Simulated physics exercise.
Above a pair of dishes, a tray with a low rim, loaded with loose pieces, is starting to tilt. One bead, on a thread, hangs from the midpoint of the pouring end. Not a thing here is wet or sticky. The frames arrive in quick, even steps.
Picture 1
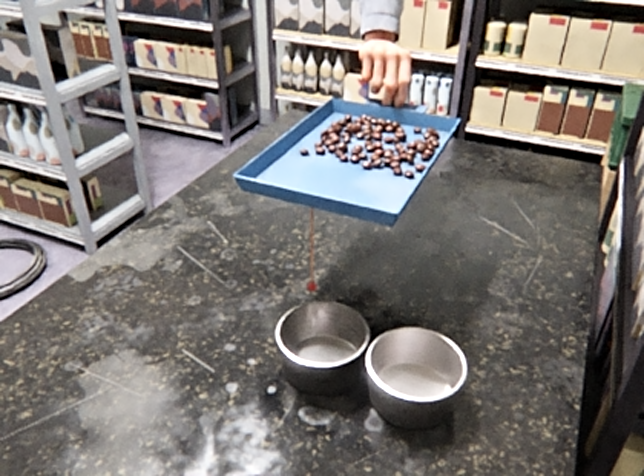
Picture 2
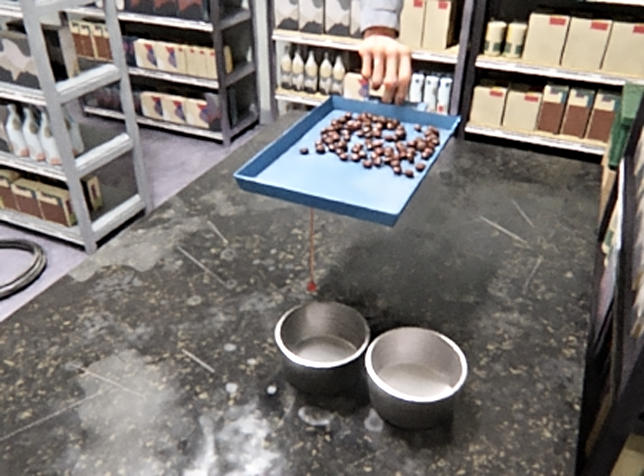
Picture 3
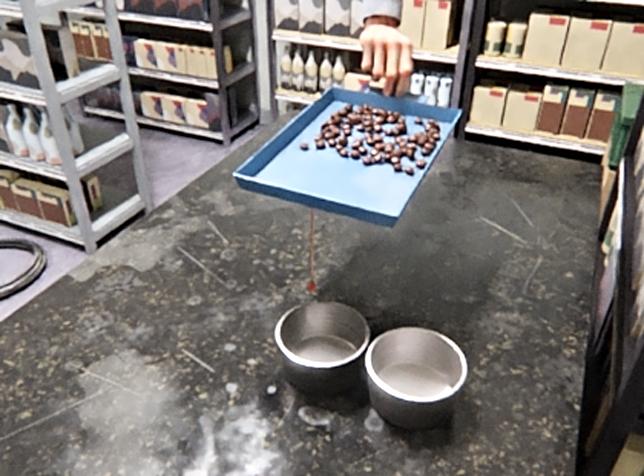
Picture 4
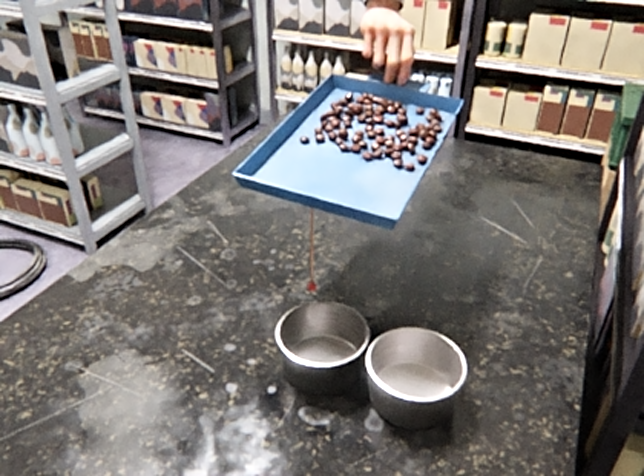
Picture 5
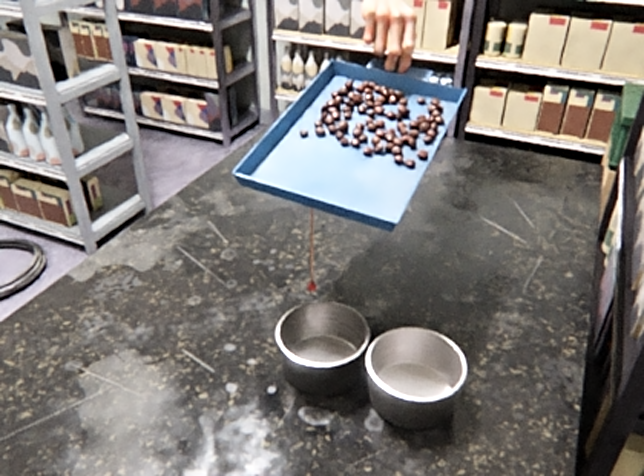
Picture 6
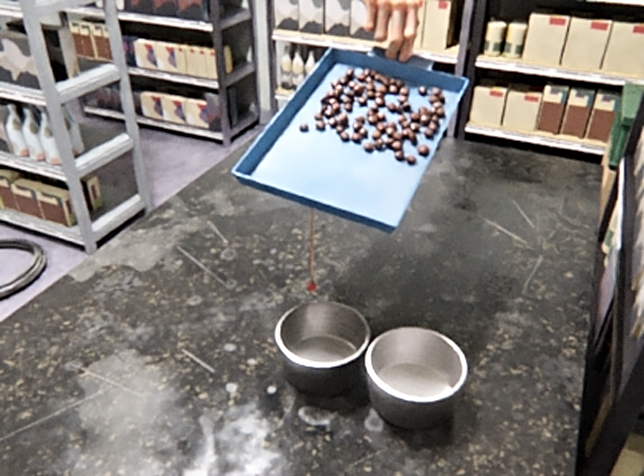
A blue tray of small brown pieces tilted gradually as a hand raised its far end, its front right corner dipping slightly, while two metal bowls sat still on the dark surface below.
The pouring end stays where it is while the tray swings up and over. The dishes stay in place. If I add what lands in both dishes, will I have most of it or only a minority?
You will have most of it.
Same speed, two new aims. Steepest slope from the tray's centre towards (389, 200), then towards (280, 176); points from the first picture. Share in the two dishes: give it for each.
The first comes to 20 %, while the second comes to 0 %.
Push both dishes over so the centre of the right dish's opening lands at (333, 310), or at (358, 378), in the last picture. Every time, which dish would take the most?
The right of the pair the first time, the right of the pair the second.
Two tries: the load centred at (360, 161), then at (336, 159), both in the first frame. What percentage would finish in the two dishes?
Roughly 60 and 60 percent, in that order.
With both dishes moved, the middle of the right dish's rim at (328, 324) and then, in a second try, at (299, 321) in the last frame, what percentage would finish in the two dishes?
Around 40 % followed by around 20 %.
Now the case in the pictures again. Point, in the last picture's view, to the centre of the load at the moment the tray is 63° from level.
The load is centred about (371, 222).
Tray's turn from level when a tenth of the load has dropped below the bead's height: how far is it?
Somewhere around 70 degrees.
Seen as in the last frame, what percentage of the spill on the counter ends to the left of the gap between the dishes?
Reading: Around 20 %.
Shortly afterwards, tray tipped steeply; the bulk on the tray; near a quarter in the air.
Next, tray tipped past a quarter turn; a little on the tray; near a quarter in the right dish; near a quarter in the left dish; near a quarter outside both; near a quarter in the air.
Some moments later, tray tipped past a quarter turn; near a quarter in the right dish; near a third in the left dish; near a third outside both.
In the end, tray tipped past a quarter turn; near a quarter in the right dish; near a third in the left dish; near a third outside both.
